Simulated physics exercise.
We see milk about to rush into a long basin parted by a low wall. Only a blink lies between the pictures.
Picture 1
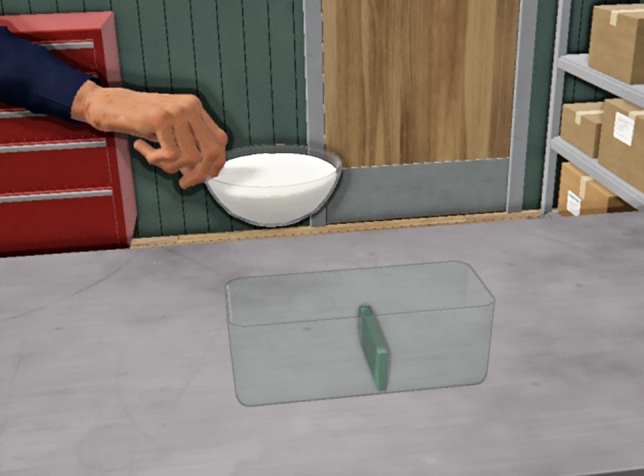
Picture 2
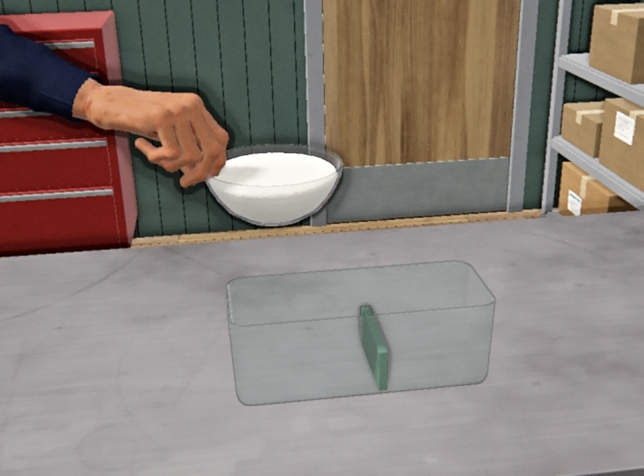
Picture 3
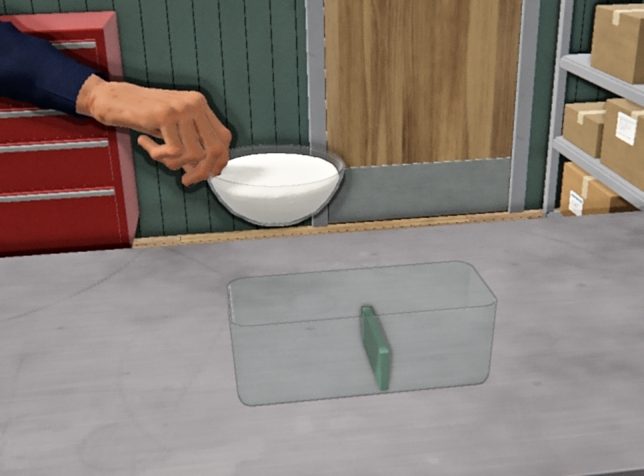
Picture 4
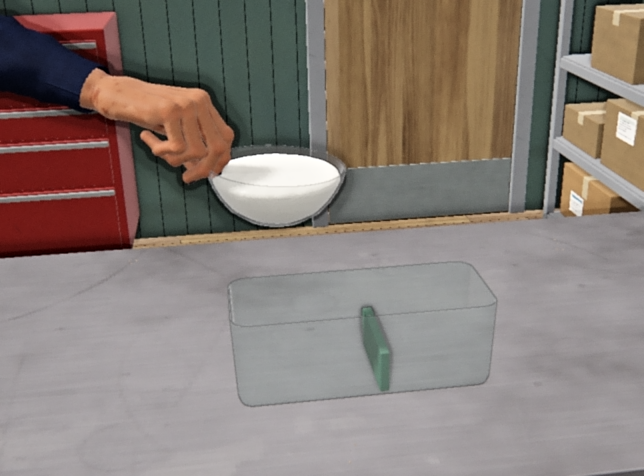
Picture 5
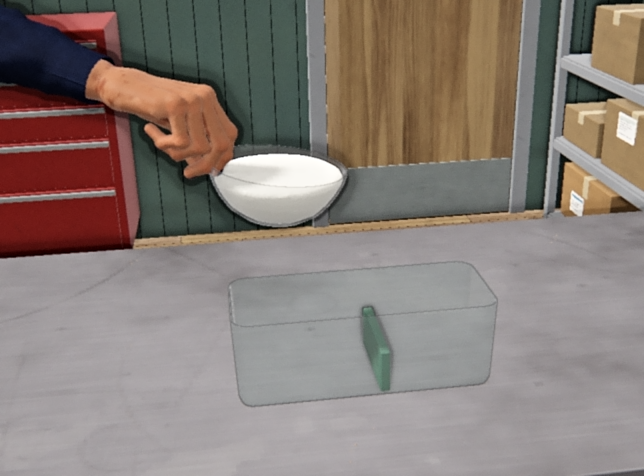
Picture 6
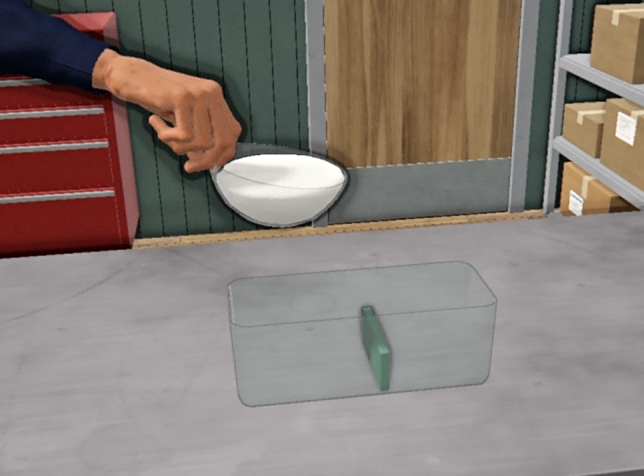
In a workshop, a hand held a clear bowl of milk above a gray table with a clear basin parted by a low green wall, then slowly tilted the bowl slightly to the right.
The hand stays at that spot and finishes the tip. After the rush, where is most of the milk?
It is the right-hand one.
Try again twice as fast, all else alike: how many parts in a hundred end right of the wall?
About 50 per cent.
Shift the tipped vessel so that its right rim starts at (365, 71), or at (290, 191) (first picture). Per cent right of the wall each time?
The first gives 95 %, the second 0 %.
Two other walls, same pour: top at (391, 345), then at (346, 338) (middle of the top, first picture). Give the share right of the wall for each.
About 50 and 90 per cent.
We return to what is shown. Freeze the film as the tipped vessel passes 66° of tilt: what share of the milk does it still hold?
Roughly 25 in a hundred.
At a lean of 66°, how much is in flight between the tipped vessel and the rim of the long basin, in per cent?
About 40 per cent.
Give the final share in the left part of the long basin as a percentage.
It comes to 25 per cent or so.
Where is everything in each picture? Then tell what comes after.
The first frame shows tilt 0°; pouring edge (340, 162); surface from (207, 175) to (336, 167); the long basin's rim runs from (227, 304) to (481, 283); the wall's top is at (373, 330).
The second frame shows tilt 0°; pouring edge (341, 162); surface from (208, 175) to (336, 167).
The third frame shows tilt 2°; pouring edge (343, 164); surface from (210, 174) to (338, 168).
The fourth frame shows tilt 4°; pouring edge (344, 167); surface from (212, 173) to (339, 170).
The fifth frame shows tilt 7°; pouring edge (345, 171); surface from (213, 174) to (341, 170).
The sixth frame shows tilt 11°; pouring edge (345, 175); surface from (215, 174) to (343, 170).
A moment on, the tilt is 66° and 27 per cent is still to pour, 3 is left of the wall and 32 right of it.
Next, the tilt is 102° and 0 per cent is still to pour, 24 is left of the wall and 74 right of it.
Then the tilt is 110° and 0 per cent is still to pour, 24 is left of the wall and 75 right of it.
Later the tilt is 110° and 0 per cent is still to pour, 24 is left of the wall and 75 right of it.
Finally, 24 per cent lies left of the wall, 75 right of it and 1 outside.
